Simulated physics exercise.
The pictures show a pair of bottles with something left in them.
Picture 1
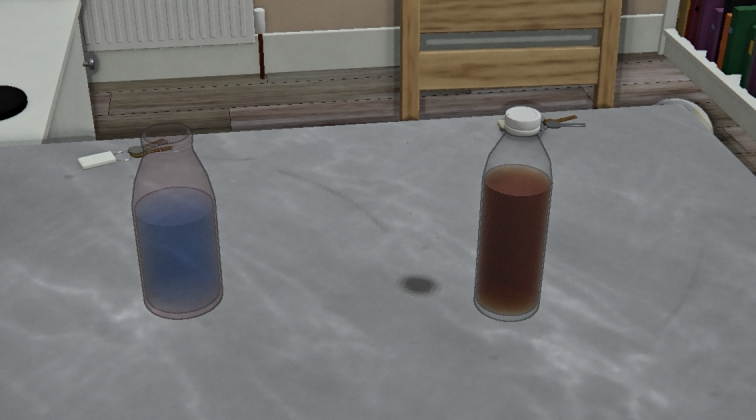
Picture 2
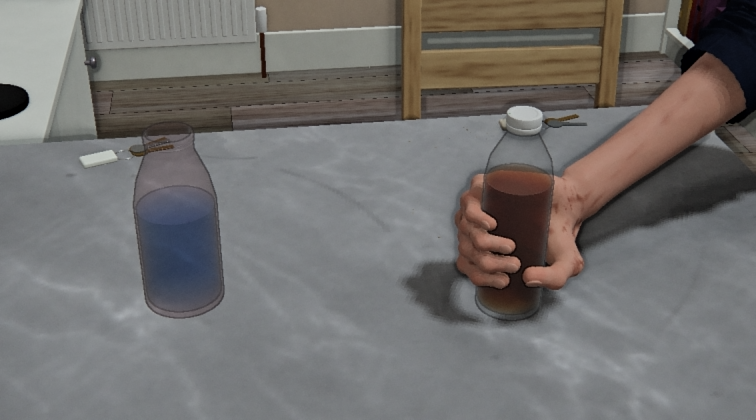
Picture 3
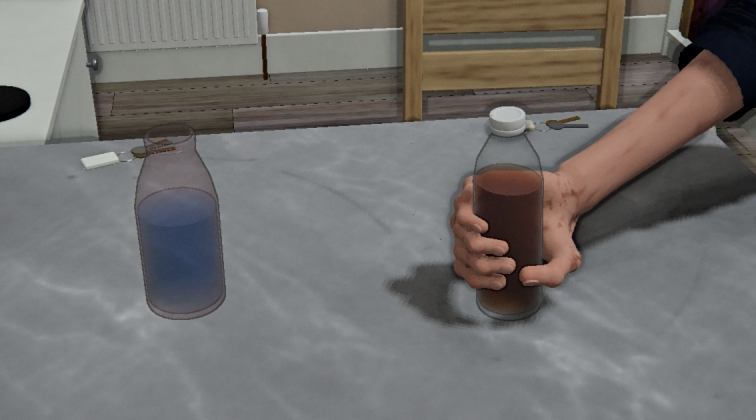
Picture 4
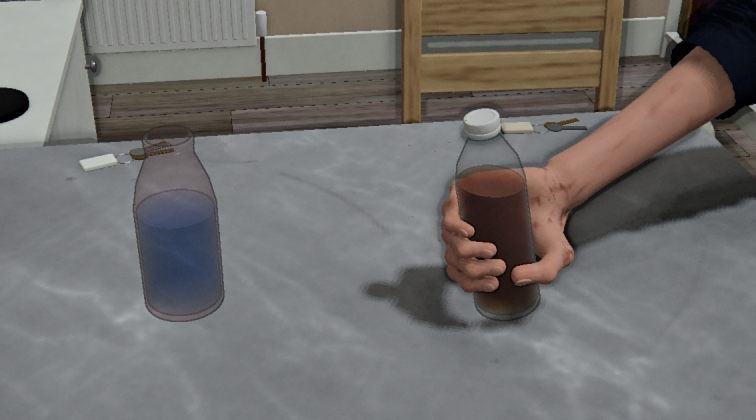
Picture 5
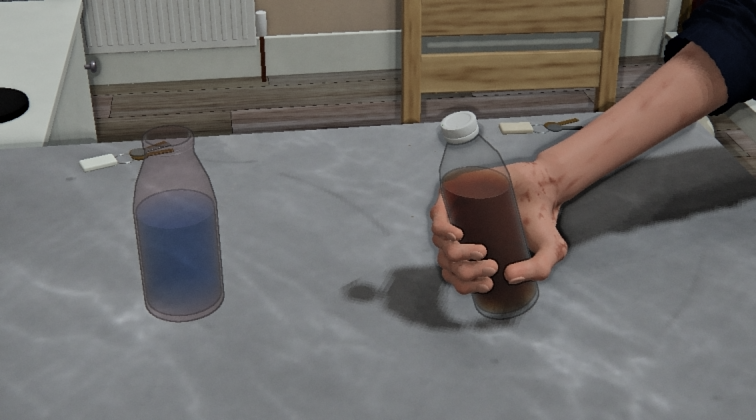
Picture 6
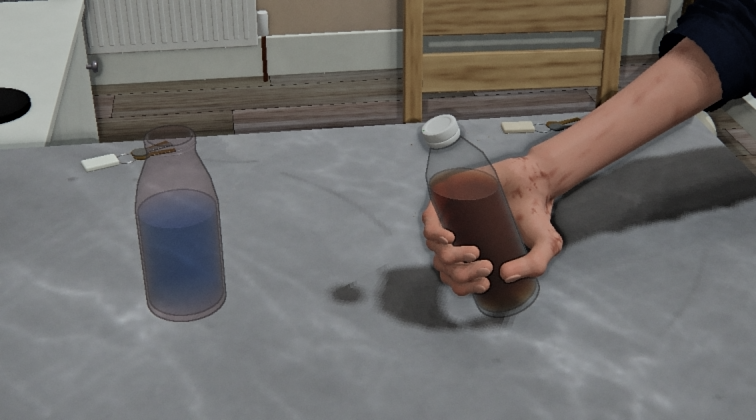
A hand reached in from the right and took hold of the capped bottle of reddish-brown liquid, then gradually leaned it a little to the left, while the open bottle of blue liquid stayed upright.
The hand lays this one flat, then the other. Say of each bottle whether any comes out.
Left: It lets some out. Right: It holds it all.
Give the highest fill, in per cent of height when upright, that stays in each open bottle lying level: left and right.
Near 14 and 26 in a hundred.
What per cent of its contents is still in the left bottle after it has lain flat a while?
About 25 per cent.
Soon after, the right bottle is nearly down; right bottle, nothing comes out.
Later, the right bottle lies flat; right bottle, nothing comes out.
In the end, both lie flat; right bottle, nothing comes out; left bottle, it is running out of the neck.
